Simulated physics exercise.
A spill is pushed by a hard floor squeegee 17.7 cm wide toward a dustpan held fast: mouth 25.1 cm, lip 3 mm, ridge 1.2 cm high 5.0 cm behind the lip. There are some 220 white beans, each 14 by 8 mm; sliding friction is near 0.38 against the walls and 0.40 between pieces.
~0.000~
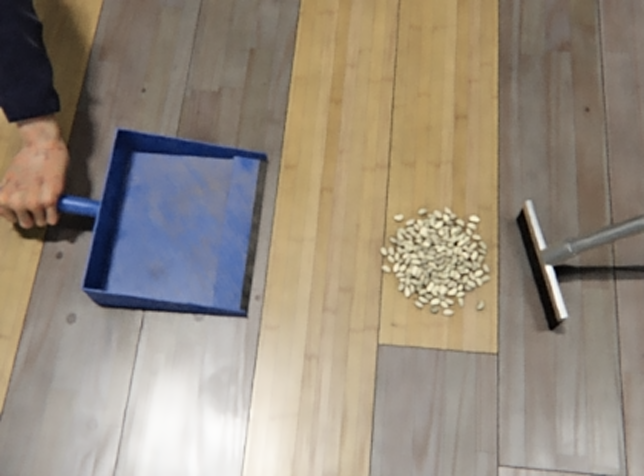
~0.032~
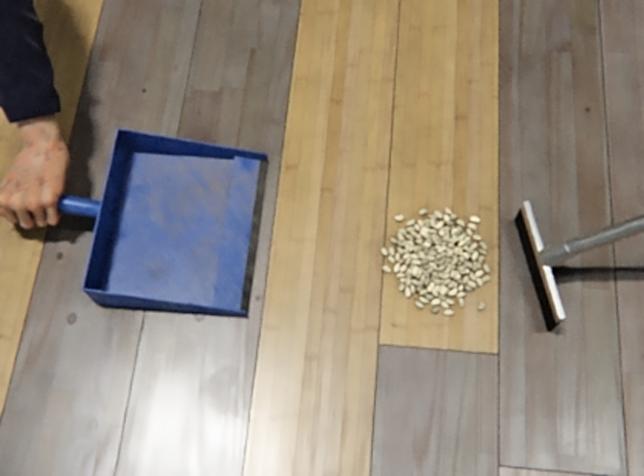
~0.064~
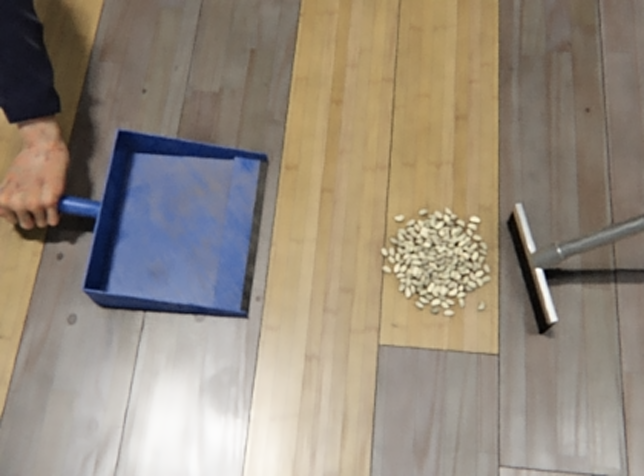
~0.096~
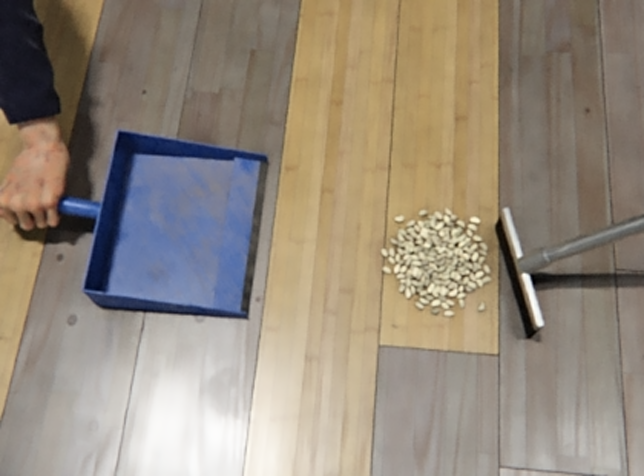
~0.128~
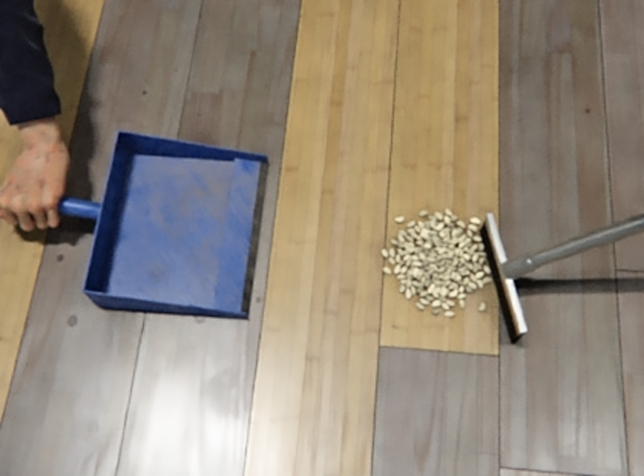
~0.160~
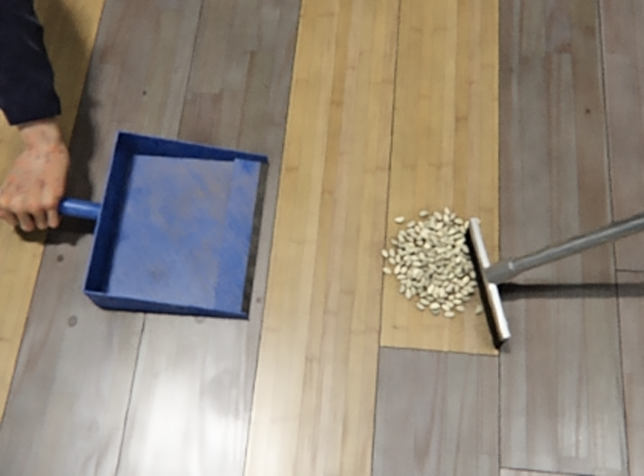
On a floor of grey and tan wooden planks, a hand holds a blue dustpan still at the left while a squeegee slides in from the right, meets a pile of white beans and nudges its right edge leftward.
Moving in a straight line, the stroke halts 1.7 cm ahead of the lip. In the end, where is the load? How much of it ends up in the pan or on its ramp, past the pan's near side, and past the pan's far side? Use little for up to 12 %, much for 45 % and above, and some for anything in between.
In the pan or on its ramp: Little; past the pan's near side: Some; past the pan's far side: Little.
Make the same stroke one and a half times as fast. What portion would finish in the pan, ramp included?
Then around 15 per cent.
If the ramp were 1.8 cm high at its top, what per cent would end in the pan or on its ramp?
Near 5 per cent, then.
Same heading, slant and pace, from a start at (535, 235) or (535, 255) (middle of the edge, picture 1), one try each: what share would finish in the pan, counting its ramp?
The two tries give about 20 % and about 15 %.
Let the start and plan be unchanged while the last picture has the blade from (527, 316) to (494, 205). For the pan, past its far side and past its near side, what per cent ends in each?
Pan 15 % / far 0 % / near 15 %.
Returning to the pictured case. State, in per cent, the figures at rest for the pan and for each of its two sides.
Final shares - pan: 5%, near side: 40%, far side: 0%.
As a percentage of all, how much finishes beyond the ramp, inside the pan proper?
Roughly 0 percent.
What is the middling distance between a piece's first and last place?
I'd say near 26 cm.
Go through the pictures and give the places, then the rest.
Blade from (562, 318) to (527, 206), moved 0.0 cm, 0 of the pieces shifted so far; middle of the pieces at (438, 261); pan at (172, 229), in the first frame.
Blade from (559, 319) to (525, 207), moved 0.4 cm, 0 of the pieces shifted so far; middle of the pieces at (439, 261), in the second frame.
Blade from (552, 321) to (517, 210), moved 1.6 cm, 0 of the pieces shifted so far; middle of the pieces at (439, 261), in the third frame.
Blade from (538, 326) to (504, 214), moved 3.6 cm, 0 of the pieces shifted so far; middle of the pieces at (439, 262), in the fourth frame.
Blade from (521, 332) to (489, 219), moved 6.0 cm, 1 of the pieces shifted so far; middle of the pieces at (439, 262), in the fifth frame.
Blade from (504, 337) to (472, 224), moved 8.5 cm, 70 of the pieces shifted so far; middle of the pieces at (434, 259); pan at (173, 231). Its pace works out near 0.77 m/s, heading 22 degrees towards the viewer's side, in the sixth frame.
Then, at 0.36 s, middle of the blade 19 cm from the lip; 0 % over the lip, far side 0 %, near side 10 %.
After 0.50 s, middle of the blade 9 cm from the lip; 0 % over the lip, far side 0 %, near side 30 %.
After 0.76 s, middle of the blade 4 cm from the lip; 10 % over the lip, far side 0 %, near side 40 %.
In the end, at 3.2 s, pan 5 %, near side 40 %, far side 0 %, in front of the lip or behind the blade 55 %.
